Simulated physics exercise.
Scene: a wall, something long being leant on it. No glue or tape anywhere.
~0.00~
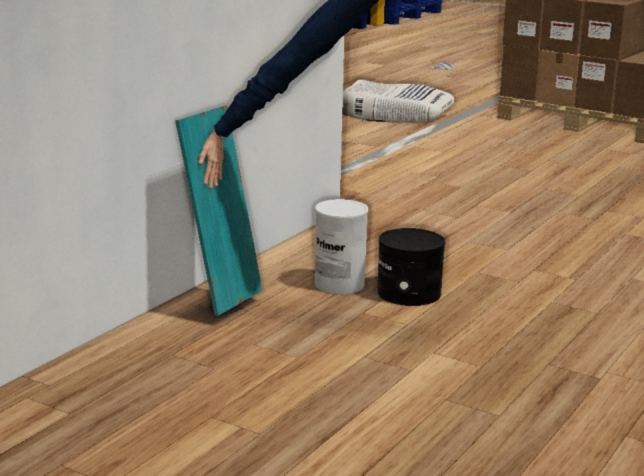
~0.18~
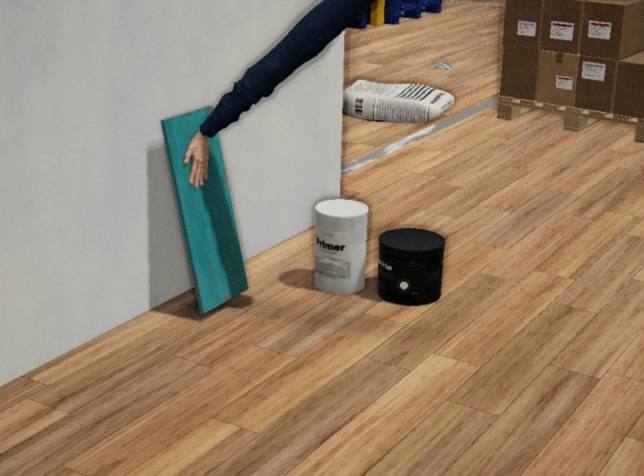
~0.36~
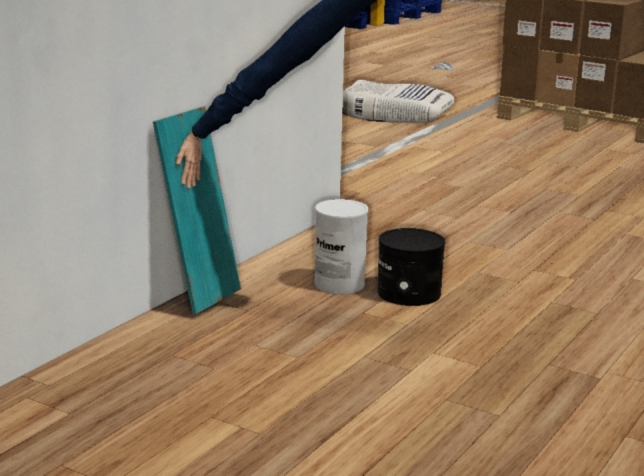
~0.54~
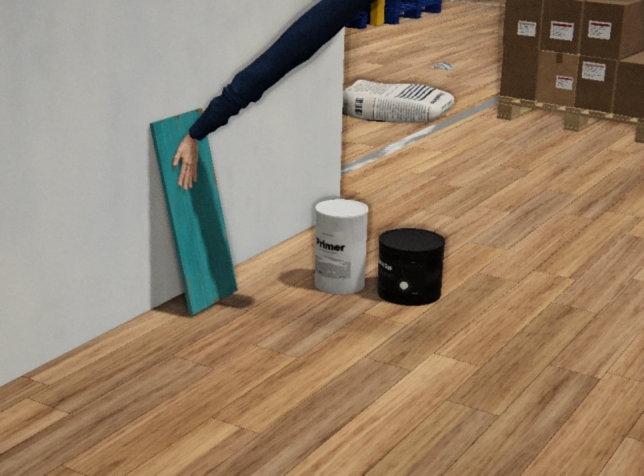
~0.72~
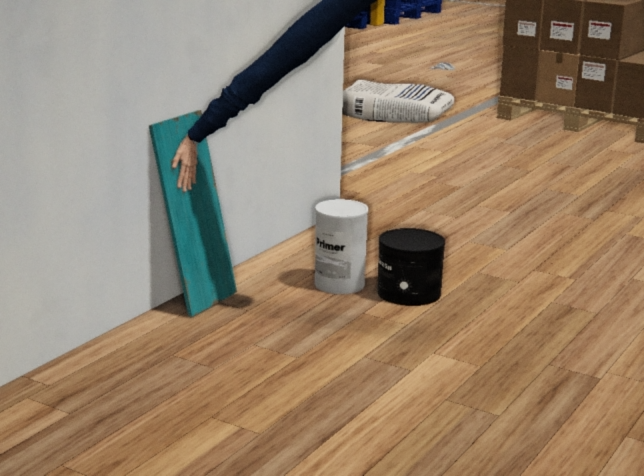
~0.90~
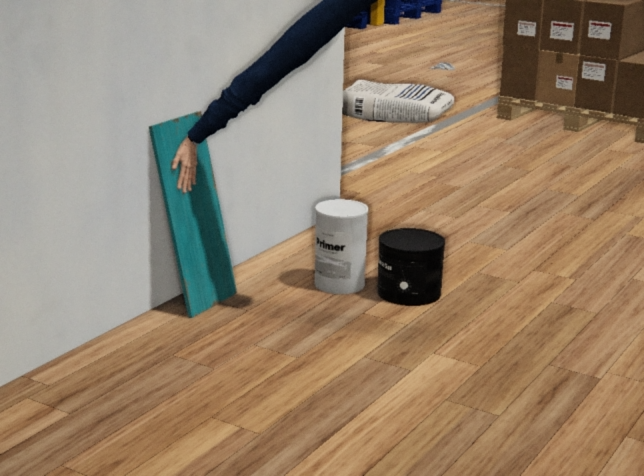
A dark-blue-sleeved arm reaches in from the top over a wood-plank floor beside a pale wall, seen from slightly above by a still camera. Its hand rests on a long turquoise board at left, with a white pail and a black tub near the middle, a pale printed bag behind and brown boxes at upper right. The hand moves the board a short way left, propping it against the wall, then stays on it, almost motionless.
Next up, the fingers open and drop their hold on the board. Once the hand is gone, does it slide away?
Stays as set.
By 1.50 s, all is still.
By 2.40 s, turquoise board resting near (195, 214).
When it is over (4.5 s), all 3 as before. End places, in pixels of the last picture, turquoise board near (194, 214). The board holds.
